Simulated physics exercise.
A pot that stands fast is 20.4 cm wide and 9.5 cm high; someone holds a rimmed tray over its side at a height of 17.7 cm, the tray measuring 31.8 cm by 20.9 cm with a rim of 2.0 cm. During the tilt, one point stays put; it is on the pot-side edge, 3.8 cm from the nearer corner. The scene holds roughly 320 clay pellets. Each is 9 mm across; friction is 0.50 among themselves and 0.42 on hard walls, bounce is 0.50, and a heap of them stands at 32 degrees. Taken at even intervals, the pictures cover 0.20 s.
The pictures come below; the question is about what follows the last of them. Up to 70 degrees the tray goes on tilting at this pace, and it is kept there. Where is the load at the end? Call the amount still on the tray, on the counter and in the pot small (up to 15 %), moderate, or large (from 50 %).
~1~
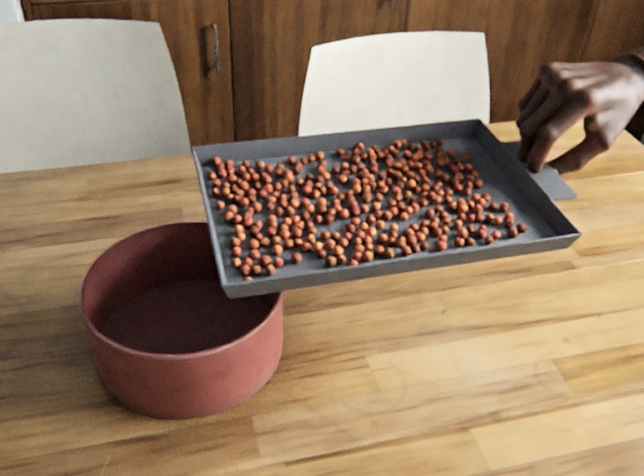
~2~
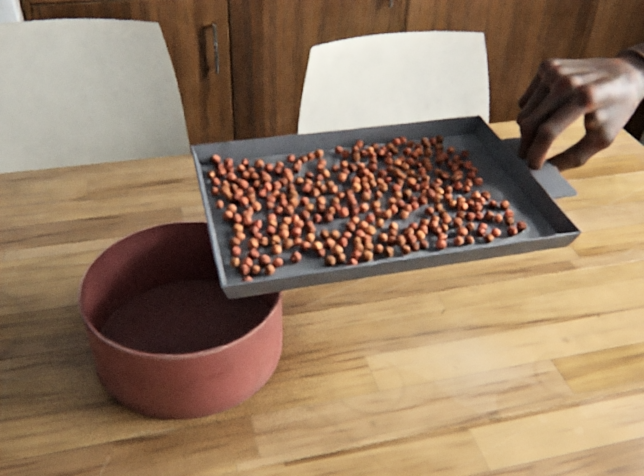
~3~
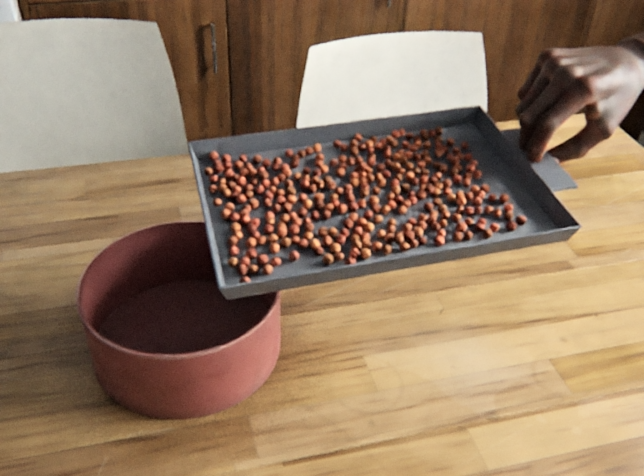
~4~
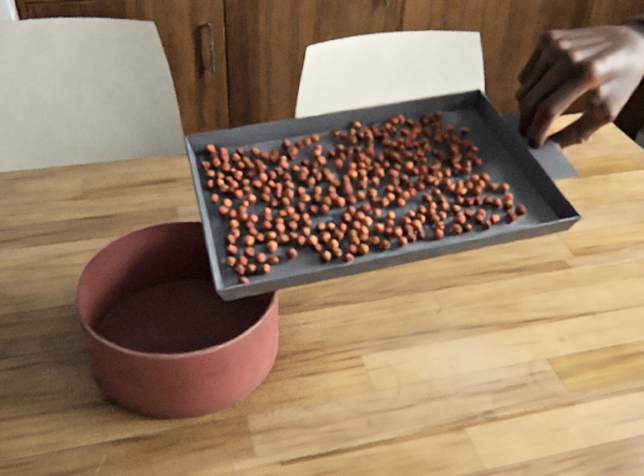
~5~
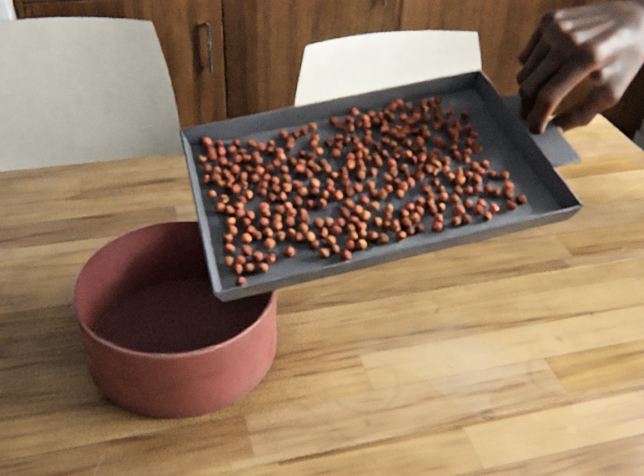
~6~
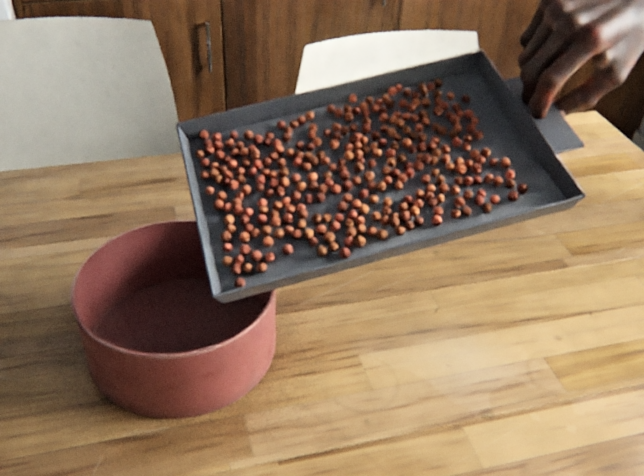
At the end, tray: Moderate, counter: Large, pot: Small.
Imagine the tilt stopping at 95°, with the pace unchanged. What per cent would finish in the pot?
Near 0 %, then.
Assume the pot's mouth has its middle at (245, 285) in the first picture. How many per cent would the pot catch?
With the pot there, close to 0 per cent.
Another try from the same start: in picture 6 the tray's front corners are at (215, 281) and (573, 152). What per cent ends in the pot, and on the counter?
Pot: 35, counter: 15.
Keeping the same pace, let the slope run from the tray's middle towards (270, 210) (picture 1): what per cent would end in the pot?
Estimate: Some 35 per cent.
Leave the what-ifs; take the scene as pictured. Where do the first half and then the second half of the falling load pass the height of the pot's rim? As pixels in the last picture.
At roughly (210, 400) first, later on at (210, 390).
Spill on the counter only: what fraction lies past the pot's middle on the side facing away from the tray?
About 60 per cent.
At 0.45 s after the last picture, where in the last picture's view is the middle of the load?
Roughly pixel (276, 210).
Then, 0.27 s after the last picture, tilt 42 degrees; the tray holds 100 %, the pot 0 %.
Then, 0.45 s after the last picture, tilt 61 degrees; the tray holds 100 %, the pot 0 %.
Then, 0.75 s after the last picture, tilt 70 degrees; the tray holds 70 %, the pot 0 %.
In the end, tray 35 %, counter 65 %, pot 0 %.
